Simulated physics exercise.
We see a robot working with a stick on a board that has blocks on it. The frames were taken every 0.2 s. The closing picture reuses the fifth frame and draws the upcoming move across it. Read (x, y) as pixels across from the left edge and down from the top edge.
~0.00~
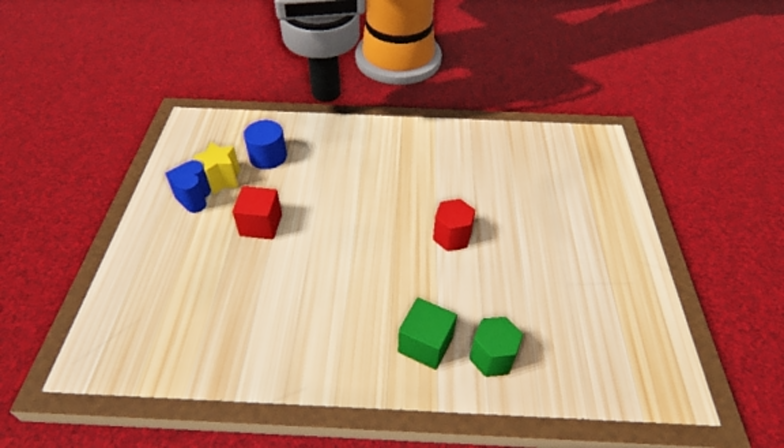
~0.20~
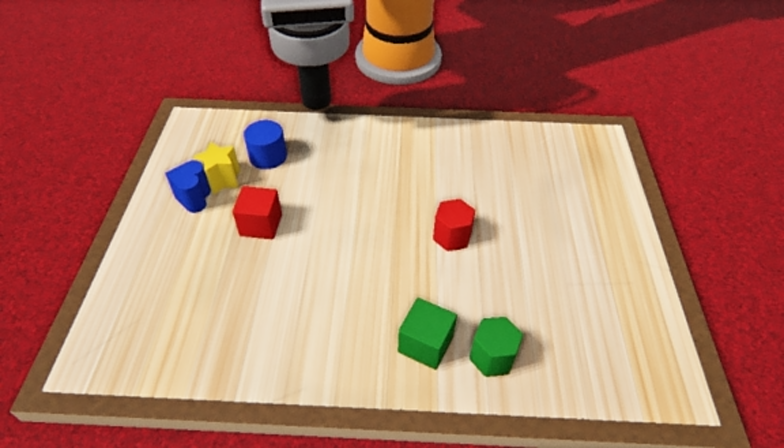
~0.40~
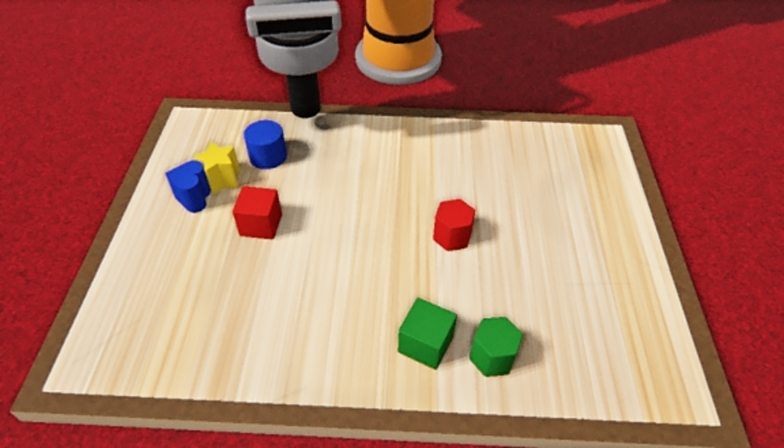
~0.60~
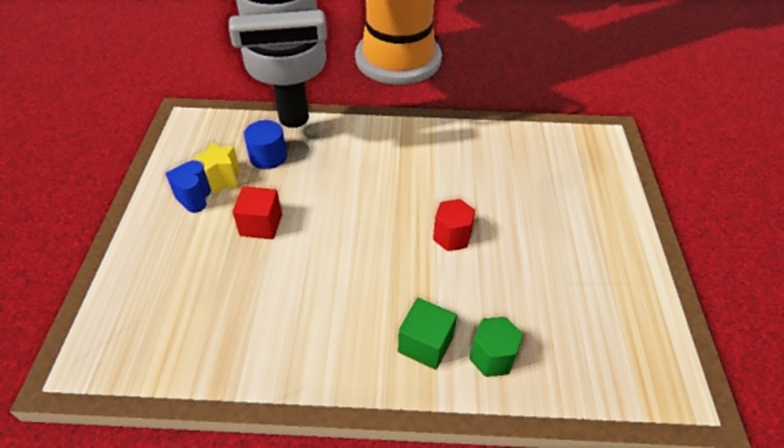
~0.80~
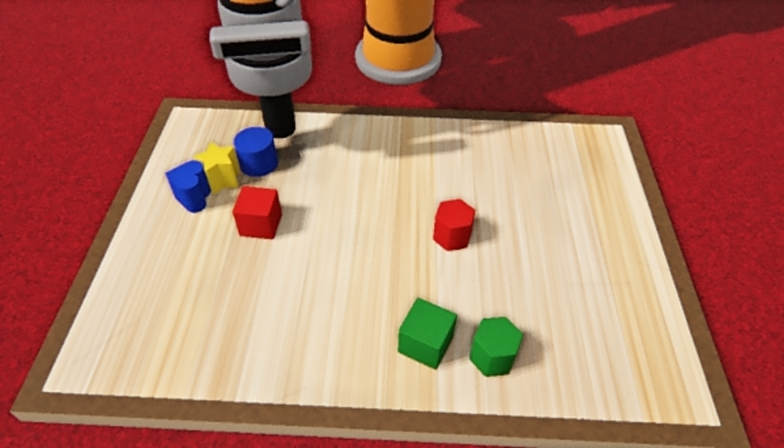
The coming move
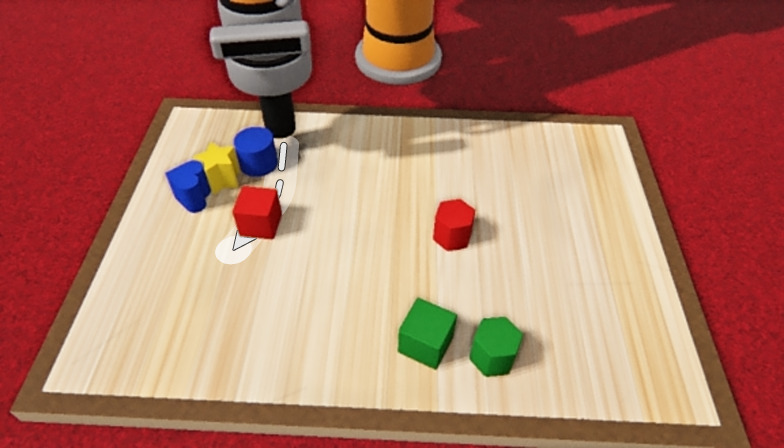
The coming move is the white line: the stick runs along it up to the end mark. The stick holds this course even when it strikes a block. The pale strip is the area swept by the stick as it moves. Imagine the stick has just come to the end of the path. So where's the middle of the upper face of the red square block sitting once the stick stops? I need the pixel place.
The centre of its top face lies at (212, 256).
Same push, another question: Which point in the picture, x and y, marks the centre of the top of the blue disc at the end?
Pixel (231, 172).
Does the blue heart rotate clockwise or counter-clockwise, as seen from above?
That block twists counter-clockwise.
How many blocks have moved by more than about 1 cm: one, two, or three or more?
I'd say three or more blocks get moved.
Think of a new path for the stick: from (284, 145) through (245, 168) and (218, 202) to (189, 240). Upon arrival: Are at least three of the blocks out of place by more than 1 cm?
That would be a yes.
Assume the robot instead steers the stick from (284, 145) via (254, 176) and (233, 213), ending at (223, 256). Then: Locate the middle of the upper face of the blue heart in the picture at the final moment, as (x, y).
At (142, 194).
Drawn move, from (284, 145) over (281, 178) and (265, 214) to (234, 250).
What follows on the original path. One third of the way, stick (278, 163); blue heart (175, 179), turned 10° anticlockwise; yellow star (201, 158); blue disc (238, 158).
Two thirds of the way, stick (261, 198); blue heart (172, 179), turned 25° anticlockwise; yellow star (198, 157); blue disc (231, 172); red square block (244, 216).
At the end, stick (229, 235); blue heart (172, 179), turned 25° anticlockwise; yellow star (198, 157); blue disc (231, 172); red square block (212, 256).
